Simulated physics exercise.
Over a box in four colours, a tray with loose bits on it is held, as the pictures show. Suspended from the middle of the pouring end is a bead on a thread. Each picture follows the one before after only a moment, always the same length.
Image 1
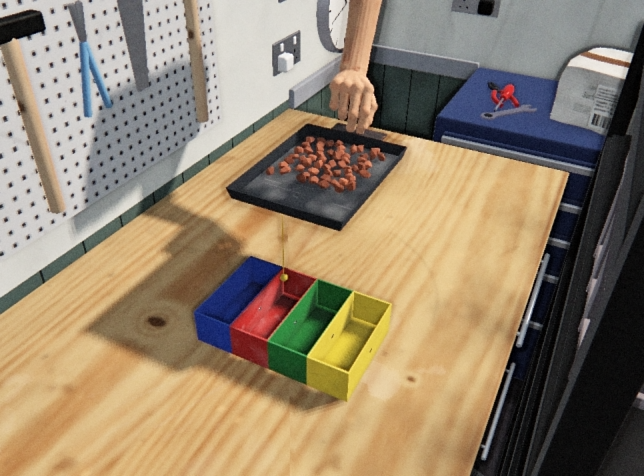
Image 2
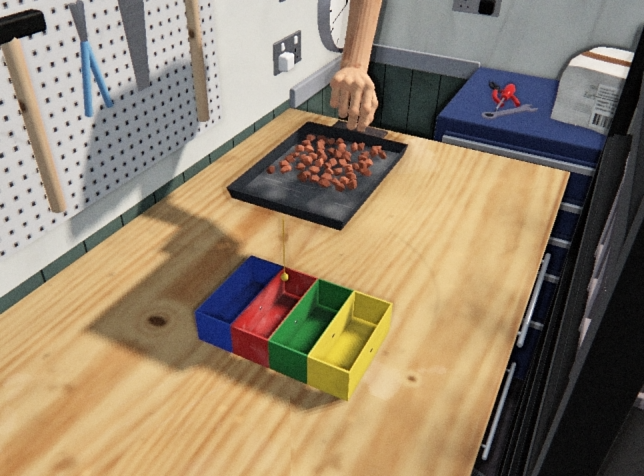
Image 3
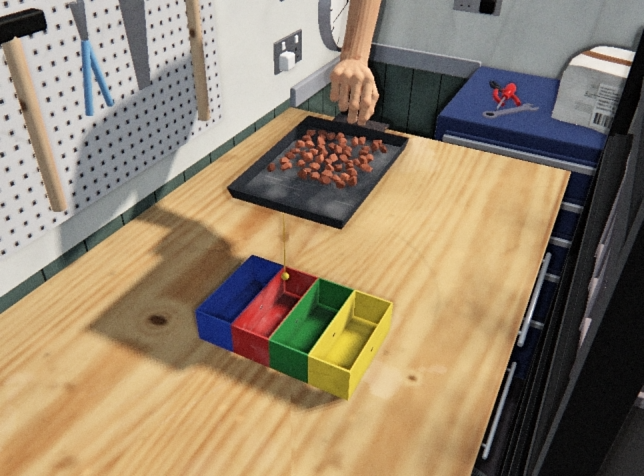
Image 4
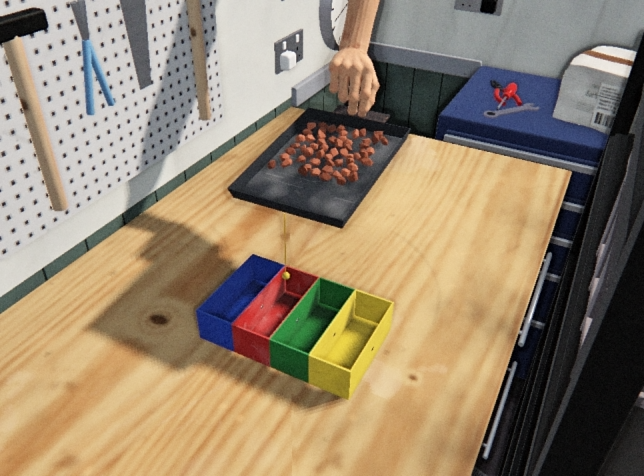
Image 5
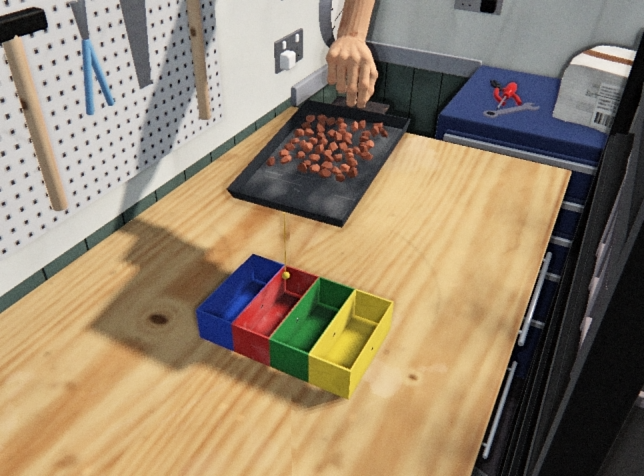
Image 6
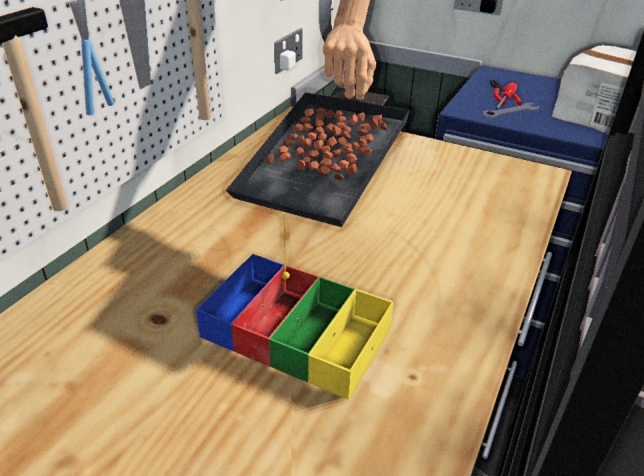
Workshop bench with a hand gradually tilting a dark tray of reddish-brown bits behind a blue, red, green and yellow box.
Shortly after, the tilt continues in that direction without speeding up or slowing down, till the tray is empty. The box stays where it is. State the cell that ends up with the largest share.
It is the blue cell.
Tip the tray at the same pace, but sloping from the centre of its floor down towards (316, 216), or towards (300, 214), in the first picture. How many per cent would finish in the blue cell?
I'd say roughly 0 percent with the first slope, 10 percent with the other.
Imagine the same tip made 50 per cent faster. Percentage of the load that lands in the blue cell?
About 50 %.
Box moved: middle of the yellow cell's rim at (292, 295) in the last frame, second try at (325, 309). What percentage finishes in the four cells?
Some 90 and then some 100 per cent.
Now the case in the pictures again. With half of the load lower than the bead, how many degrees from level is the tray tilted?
About 90 degrees.
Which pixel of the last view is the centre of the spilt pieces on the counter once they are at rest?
Middle in the last view: Roughly (110, 297).
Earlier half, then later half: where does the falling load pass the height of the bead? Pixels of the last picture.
The early half goes through (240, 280), the late half through (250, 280).
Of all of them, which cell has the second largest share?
It's the red cell that ends up second.
Just after the last frame, tray tipped steeply; roughly two thirds on the tray; just a few in the blue cell; just a few in the red cell; roughly a quarter falling or outside the box.
A moment on, tray tipped past a quarter turn; roughly half on the tray; roughly a quarter in the blue cell; about a tenth in the red cell; just a few in the green cell; roughly a quarter falling or outside the box.
Further on, tray tipped past a quarter turn; roughly half in the blue cell; roughly a third in the red cell; about a tenth in the green cell; roughly a quarter falling or outside the box.
When it is over, tray tipped past a quarter turn; roughly half in the blue cell; roughly a third in the red cell; about a tenth in the green cell; not one in the yellow cell; roughly a quarter outside the box.
